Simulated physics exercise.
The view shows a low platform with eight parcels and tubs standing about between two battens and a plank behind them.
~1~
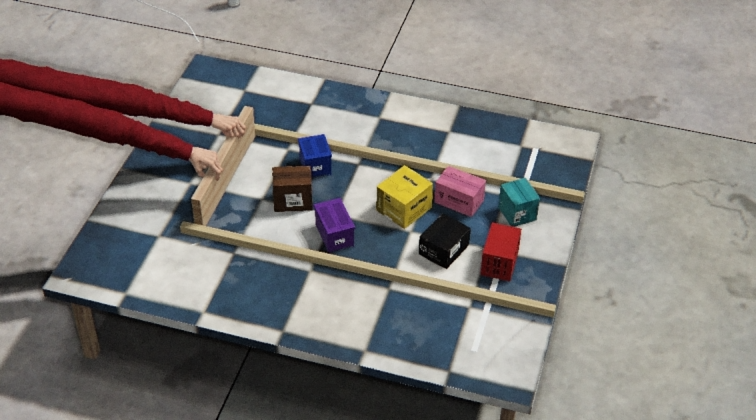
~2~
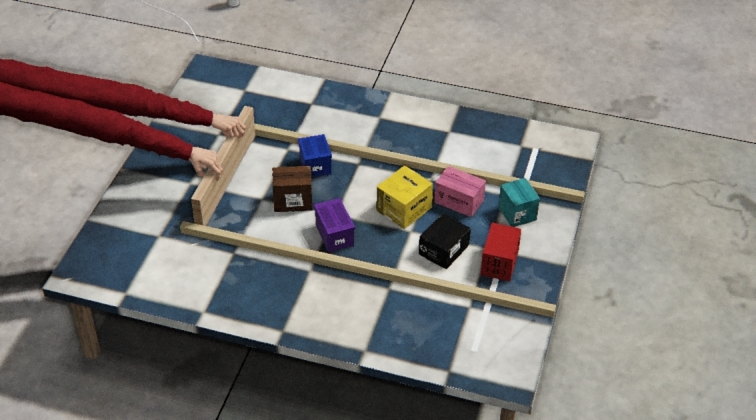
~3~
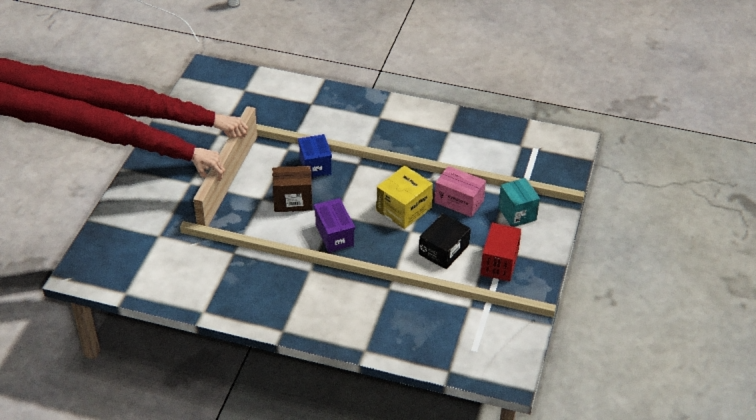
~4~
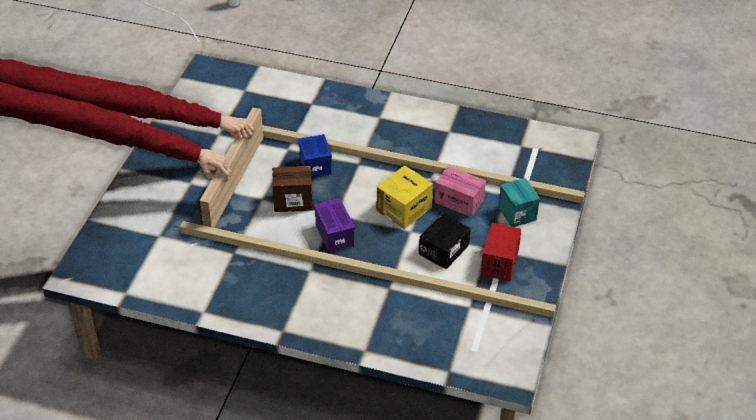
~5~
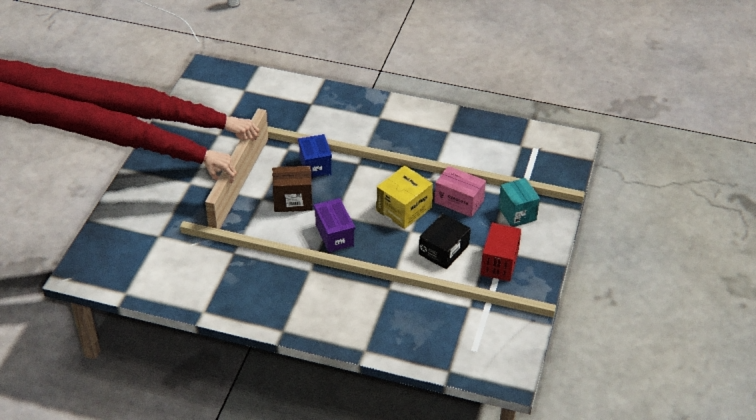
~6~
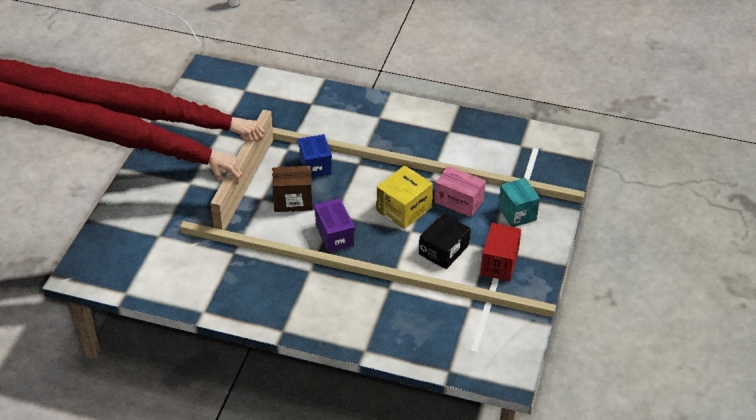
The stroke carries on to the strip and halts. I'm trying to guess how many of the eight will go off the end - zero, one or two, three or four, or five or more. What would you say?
The ones going over the edge come to a single one or a pair, I'd say.
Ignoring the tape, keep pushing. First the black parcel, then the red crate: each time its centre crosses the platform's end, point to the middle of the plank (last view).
The middle is at (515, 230) when it's the black parcel, and at (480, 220) when it's the red crate.
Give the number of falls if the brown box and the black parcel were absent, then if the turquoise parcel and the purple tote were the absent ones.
Result: 1 in the first case, with 1 in the second.
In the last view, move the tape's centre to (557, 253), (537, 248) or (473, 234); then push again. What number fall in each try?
In that order 6, 5 and 0.
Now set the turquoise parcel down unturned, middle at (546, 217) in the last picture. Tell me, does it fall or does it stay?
Placed there, the turquoise parcel ends up below.
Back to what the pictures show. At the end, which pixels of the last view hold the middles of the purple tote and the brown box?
Reading them off: First (511, 272); then (525, 241).
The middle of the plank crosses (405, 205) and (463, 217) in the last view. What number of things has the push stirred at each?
First 6, then 8.
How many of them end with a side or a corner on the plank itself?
The count comes out at 3.
A little later, none off yet; turquoise parcel at rest near (519, 203); red crate at rest near (501, 252); black parcel at rest near (444, 241).
When it is over, the number that fall off is one or two; down, red crate and turquoise parcel.
